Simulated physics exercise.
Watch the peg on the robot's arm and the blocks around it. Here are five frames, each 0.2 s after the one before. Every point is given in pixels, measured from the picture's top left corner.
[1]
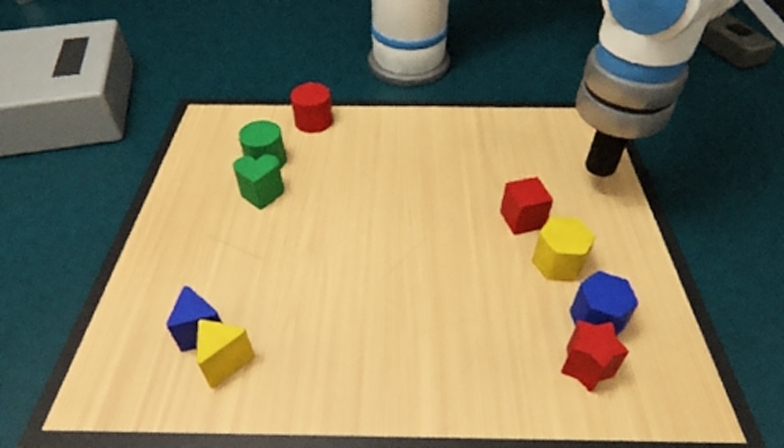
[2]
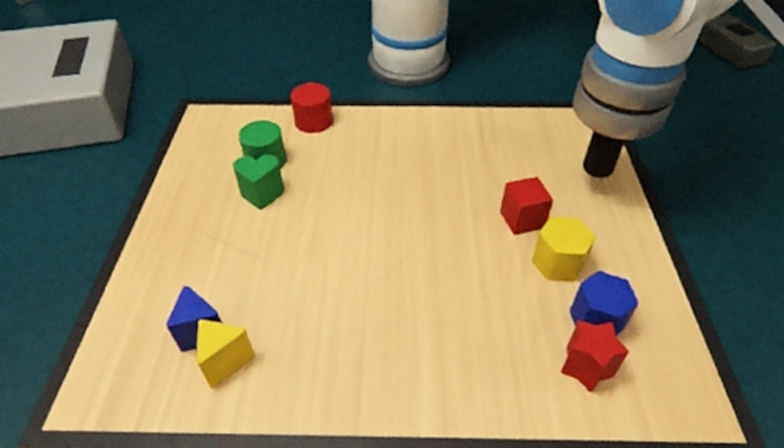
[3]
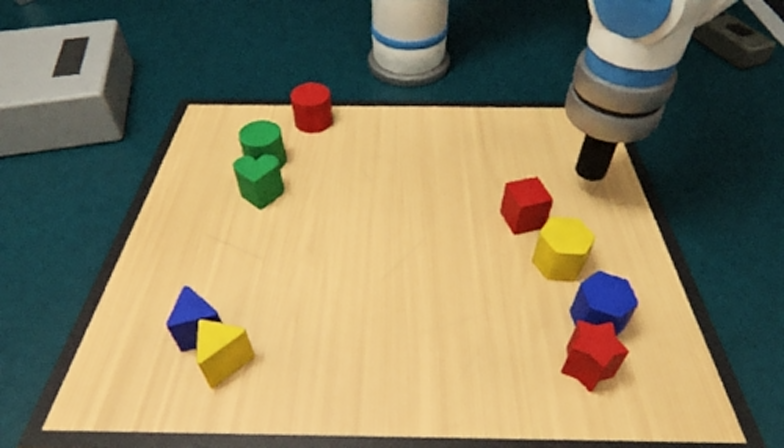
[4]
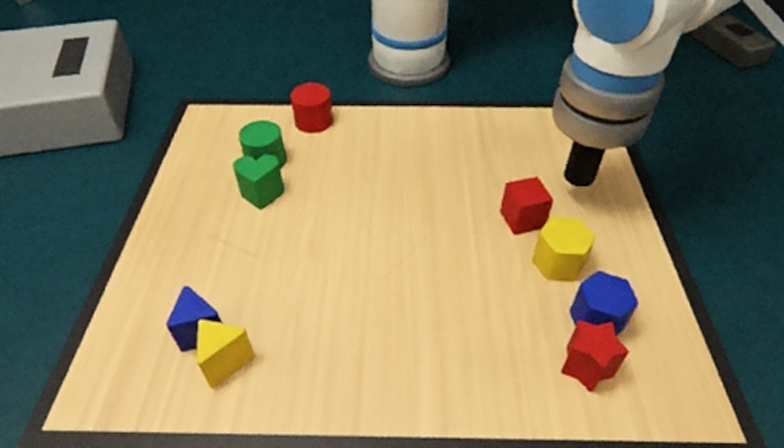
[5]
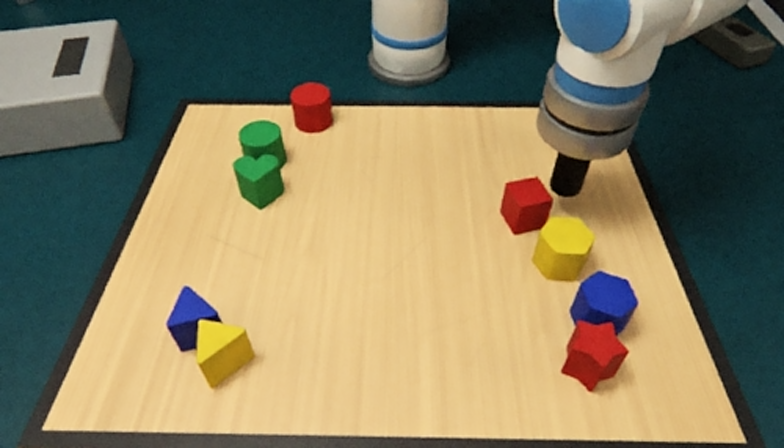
Robot arm with a black peg moving slightly left and down over a wooden board, the red, yellow, blue and green blocks staying still.
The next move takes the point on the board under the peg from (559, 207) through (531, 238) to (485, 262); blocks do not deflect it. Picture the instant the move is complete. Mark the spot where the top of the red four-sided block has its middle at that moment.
Most likely (492, 200).
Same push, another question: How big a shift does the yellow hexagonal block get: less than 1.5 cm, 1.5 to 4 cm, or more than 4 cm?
Short, under 1.5 cm.
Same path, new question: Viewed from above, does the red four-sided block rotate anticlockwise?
No, it doesn't check out.
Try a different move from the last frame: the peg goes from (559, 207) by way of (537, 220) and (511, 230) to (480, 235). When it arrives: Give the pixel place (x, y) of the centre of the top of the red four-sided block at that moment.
It is at (451, 213).
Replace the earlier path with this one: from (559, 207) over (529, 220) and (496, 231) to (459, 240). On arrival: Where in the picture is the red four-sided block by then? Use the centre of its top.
It ends at (433, 225).
On the path given first. One third of the way, peg at (549, 210); red four-sided block at (515, 197), turned 35° clockwise.
Two thirds of the way, peg at (520, 228); red four-sided block at (493, 200), turned 70° clockwise; yellow hexagonal block at (564, 240), turned 25° anticlockwise.
At the end, peg at (488, 244); red four-sided block at (492, 200), turned 75° clockwise; yellow hexagonal block at (564, 240), turned 25° anticlockwise.
